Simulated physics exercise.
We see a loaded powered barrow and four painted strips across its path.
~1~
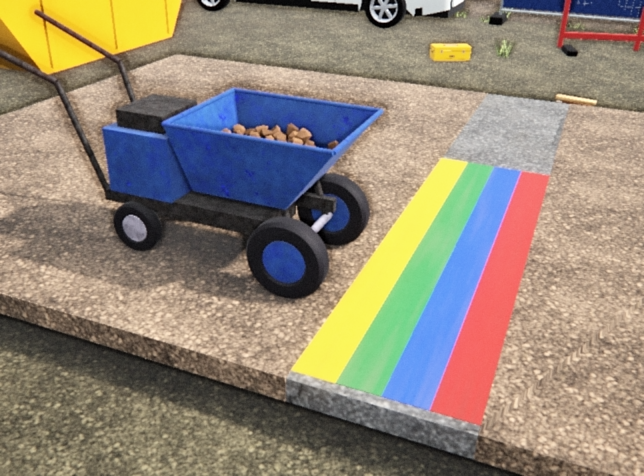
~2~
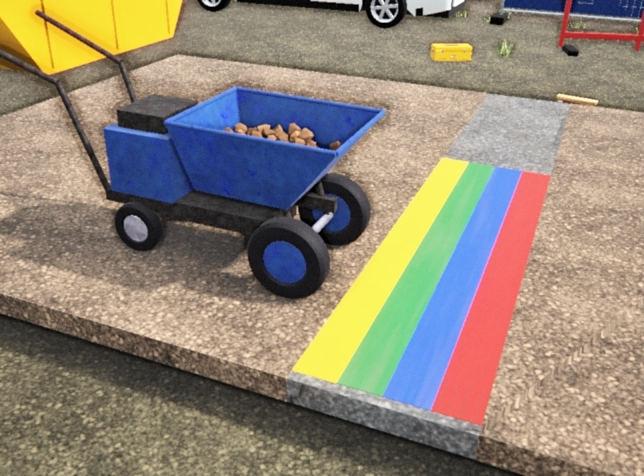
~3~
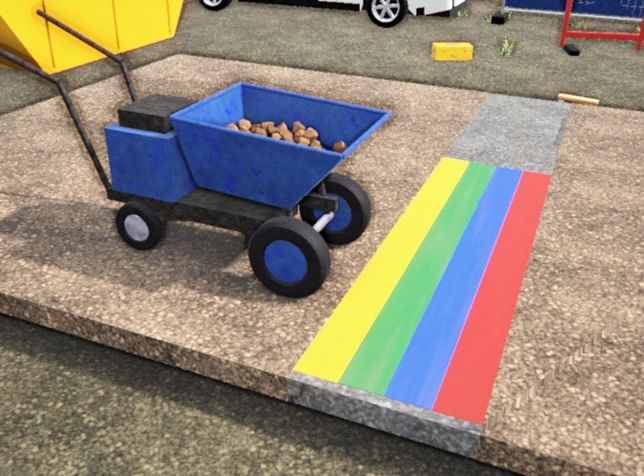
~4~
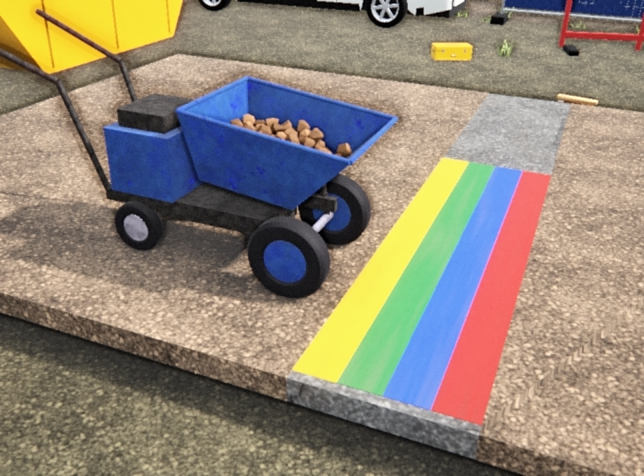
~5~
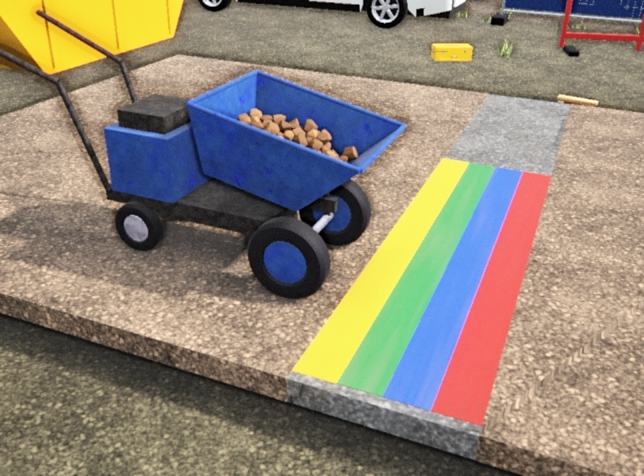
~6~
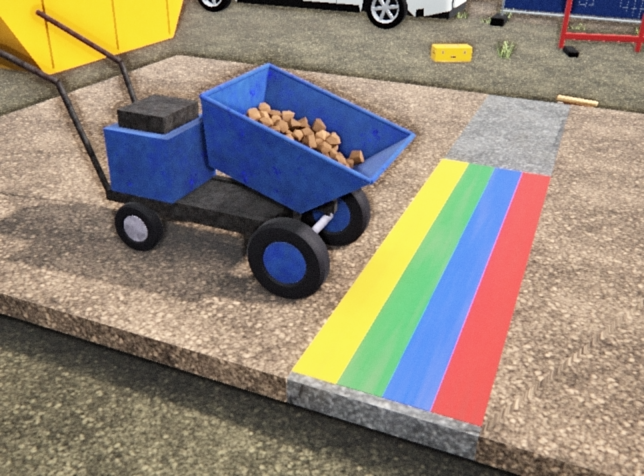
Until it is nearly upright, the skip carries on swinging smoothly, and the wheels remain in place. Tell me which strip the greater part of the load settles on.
The greater part settles on the blue strip.
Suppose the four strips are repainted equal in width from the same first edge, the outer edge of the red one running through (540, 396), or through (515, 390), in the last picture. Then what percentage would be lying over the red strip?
Roughly 20 per cent, and 20 per cent.
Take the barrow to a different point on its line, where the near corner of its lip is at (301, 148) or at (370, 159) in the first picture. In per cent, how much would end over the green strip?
I'd put it at around 30 percent the first time and 0 percent the second.
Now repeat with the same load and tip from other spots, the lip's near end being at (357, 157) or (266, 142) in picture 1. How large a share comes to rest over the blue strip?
Roughly 20 per cent first, then roughly 20 per cent.
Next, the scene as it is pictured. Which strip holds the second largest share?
The runner-up is the red strip.
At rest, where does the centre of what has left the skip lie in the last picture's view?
Somewhere close to (471, 298) in the last picture.
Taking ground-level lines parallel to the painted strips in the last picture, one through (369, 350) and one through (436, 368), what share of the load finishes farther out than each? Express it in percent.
I reckon some 90 per cent and some 50 per cent.
Soon after the last picture, skip tipped steeply; all in the skip.
A little later, skip tipped right over; nearly all in the skip; a stray few over the blue strip.
Later still, skip tipped right over; about a third in the skip; a stray few over the green strip; about a quarter over the blue strip; about a quarter over the red strip; a small part off the paint.
At rest, skip tipped right over; a small part in the skip; none over the yellow strip; a stray few over the green strip; about a third over the blue strip; about a quarter over the red strip; about a quarter off the paint.
